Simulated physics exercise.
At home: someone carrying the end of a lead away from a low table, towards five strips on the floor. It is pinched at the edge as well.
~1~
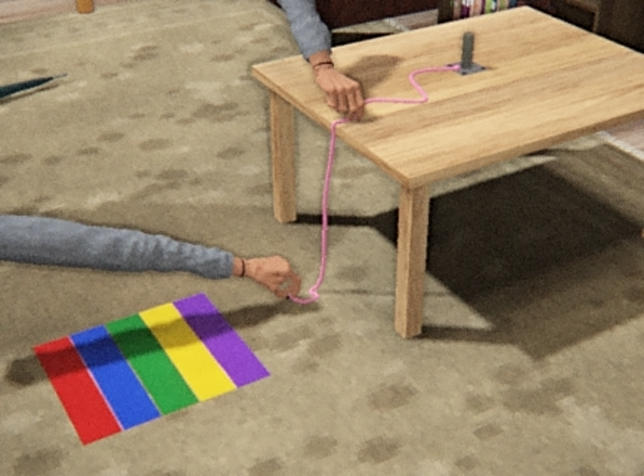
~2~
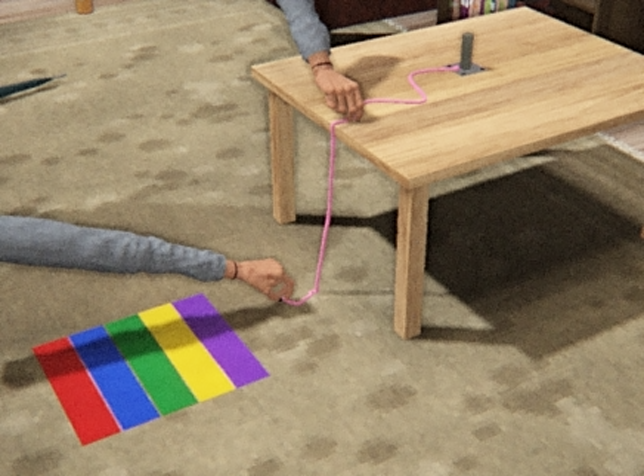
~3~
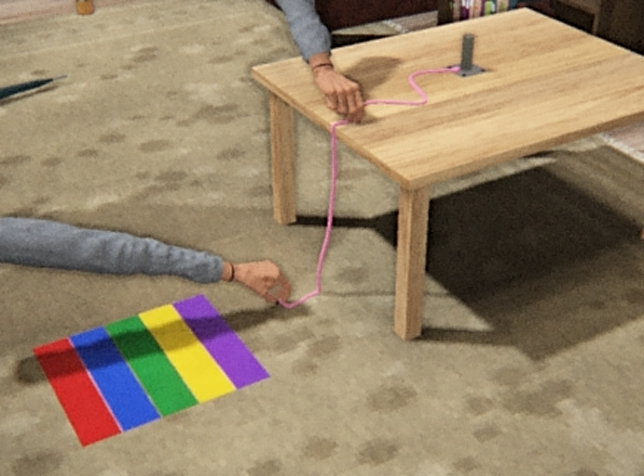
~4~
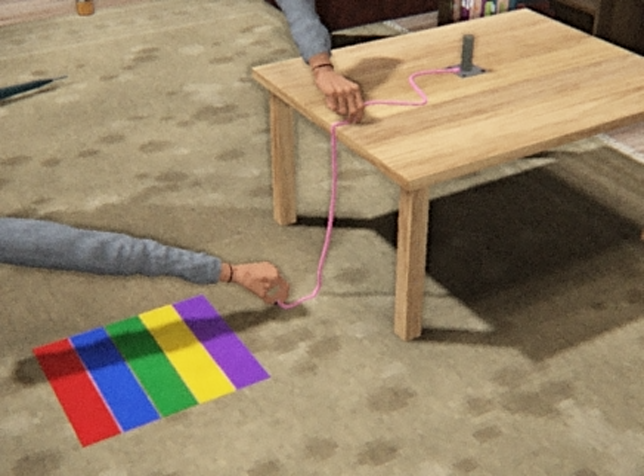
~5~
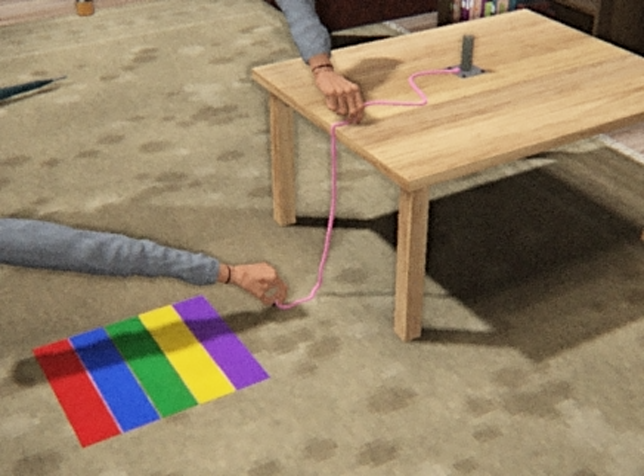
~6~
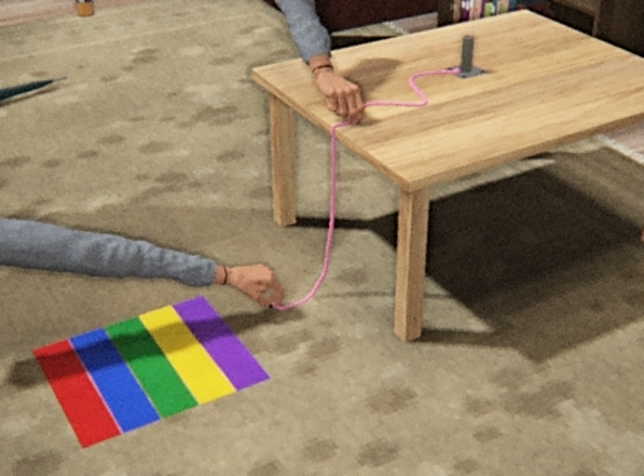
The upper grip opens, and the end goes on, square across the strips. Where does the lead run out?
It halts on the blue strip.
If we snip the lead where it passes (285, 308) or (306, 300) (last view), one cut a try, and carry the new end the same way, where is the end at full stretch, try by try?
Try by try, around (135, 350) and (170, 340).
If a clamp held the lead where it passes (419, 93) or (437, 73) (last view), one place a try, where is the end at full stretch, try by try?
The places are (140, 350) and (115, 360).
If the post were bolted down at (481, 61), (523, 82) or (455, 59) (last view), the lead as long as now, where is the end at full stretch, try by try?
About (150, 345), (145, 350) and (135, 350).
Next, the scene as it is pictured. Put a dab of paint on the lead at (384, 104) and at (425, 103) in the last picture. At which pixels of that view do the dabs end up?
They go to (346, 117) and to (377, 104).
Soon after, end near (163, 341); over yellow.
After that, end near (128, 353); over green.
At the stop, end near (107, 360); over blue. Over blue.
